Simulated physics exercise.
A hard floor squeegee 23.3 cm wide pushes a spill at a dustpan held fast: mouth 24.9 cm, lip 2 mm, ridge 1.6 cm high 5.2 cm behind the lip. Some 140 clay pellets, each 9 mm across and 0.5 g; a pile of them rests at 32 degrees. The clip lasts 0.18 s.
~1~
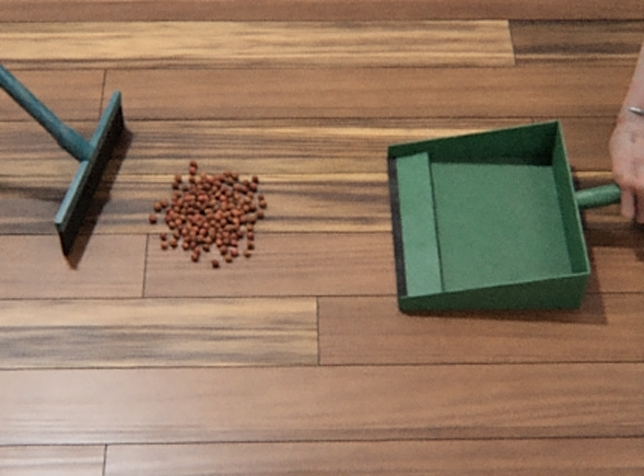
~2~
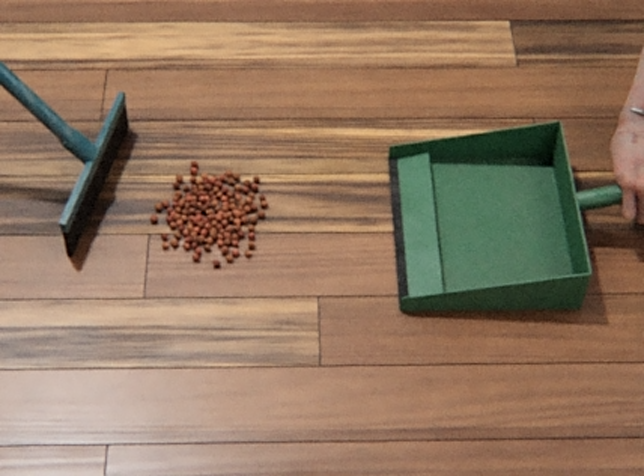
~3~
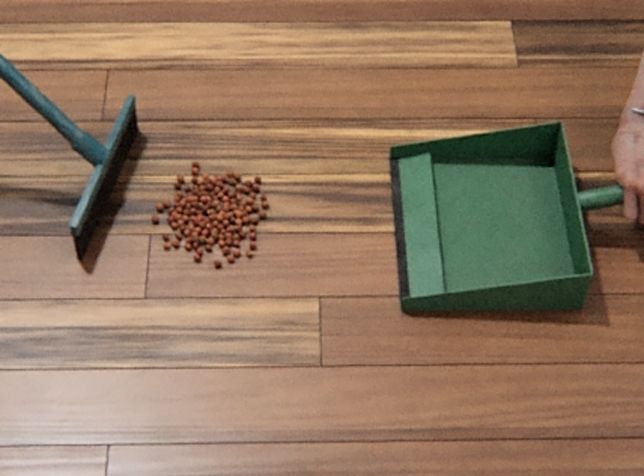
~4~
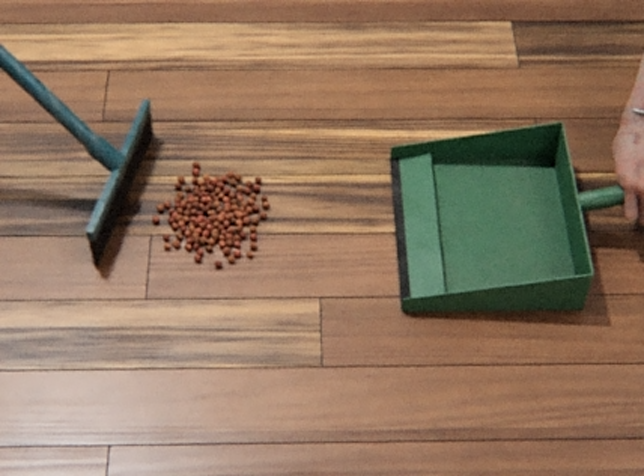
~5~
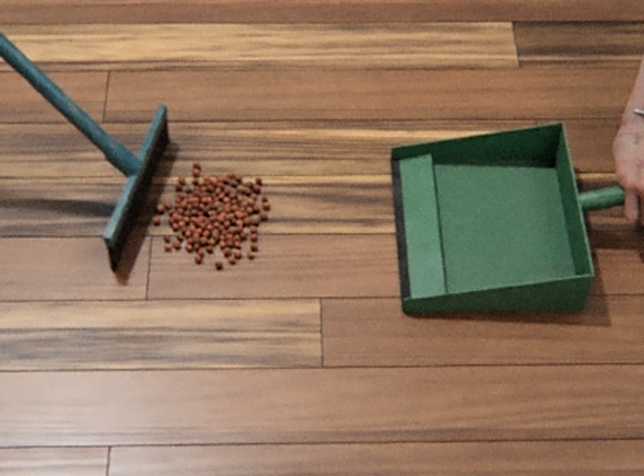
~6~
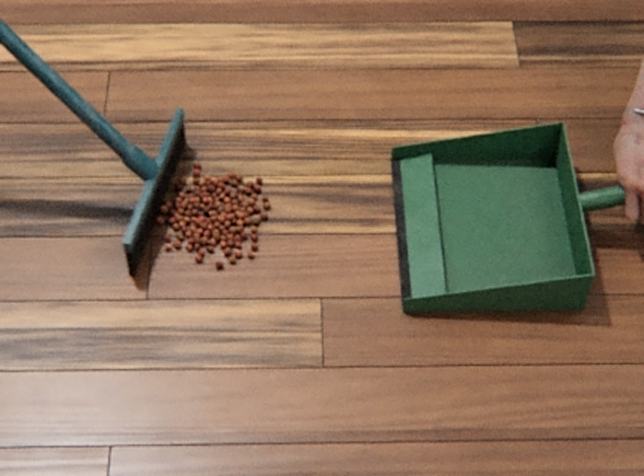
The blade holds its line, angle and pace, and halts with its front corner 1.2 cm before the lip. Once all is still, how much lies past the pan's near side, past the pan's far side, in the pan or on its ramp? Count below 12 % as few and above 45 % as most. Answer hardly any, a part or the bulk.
Past the pan's near side: A part; past the pan's far side: Hardly any; in the pan or on its ramp: A part.
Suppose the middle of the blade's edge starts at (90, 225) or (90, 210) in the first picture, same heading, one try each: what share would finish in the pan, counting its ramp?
Some 15 and 20 per cent.
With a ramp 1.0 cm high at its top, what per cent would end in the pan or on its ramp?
It would be near 30 per cent.
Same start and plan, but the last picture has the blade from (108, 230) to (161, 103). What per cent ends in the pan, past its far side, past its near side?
Pan 10, far 0, near 0.
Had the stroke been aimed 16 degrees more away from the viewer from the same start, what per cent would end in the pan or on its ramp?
Then about 10 per cent.
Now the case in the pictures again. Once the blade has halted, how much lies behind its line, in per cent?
About 5 per cent.
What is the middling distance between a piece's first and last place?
Roughly 24 cm.
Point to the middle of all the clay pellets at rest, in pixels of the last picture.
Around (396, 267).
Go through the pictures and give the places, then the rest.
The first picture shows blade from (60, 226) to (118, 99), moved 0.0 cm, 0 of the pieces shifted so far; middle of the pieces at (209, 212); pan at (494, 229).
The second picture shows blade from (64, 228) to (122, 100), moved 0.4 cm, 0 of the pieces shifted so far; middle of the pieces at (210, 212).
The third picture shows blade from (75, 230) to (132, 103), moved 1.7 cm, 0 of the pieces shifted so far; middle of the pieces at (211, 213).
The fourth picture shows blade from (91, 236) to (147, 107), moved 3.8 cm, 0 of the pieces shifted so far; middle of the pieces at (212, 213).
The fifth picture shows blade from (109, 242) to (163, 112), moved 6.1 cm, 0 of the pieces shifted so far; middle of the pieces at (212, 214).
The sixth picture shows blade from (128, 247) to (180, 117), moved 8.5 cm, 0 of the pieces shifted so far; middle of the pieces at (213, 214); pan at (498, 231).
Then, 0.21 s after the last picture, middle of the blade 17 cm from the lip; 0 % over the lip, far side 0 %, near side 0 %.
Then, 0.36 s after the last picture, middle of the blade 8 cm from the lip; 0 % over the lip, far side 5 %, near side 5 %.
Then, 0.63 s after the last picture, middle of the blade 4 cm from the lip; 20 % over the lip, far side 5 %, near side 15 %.
In the end, near side 15 %, far side 5 %, pan 20 %, in front of the lip or behind the blade 60 %.
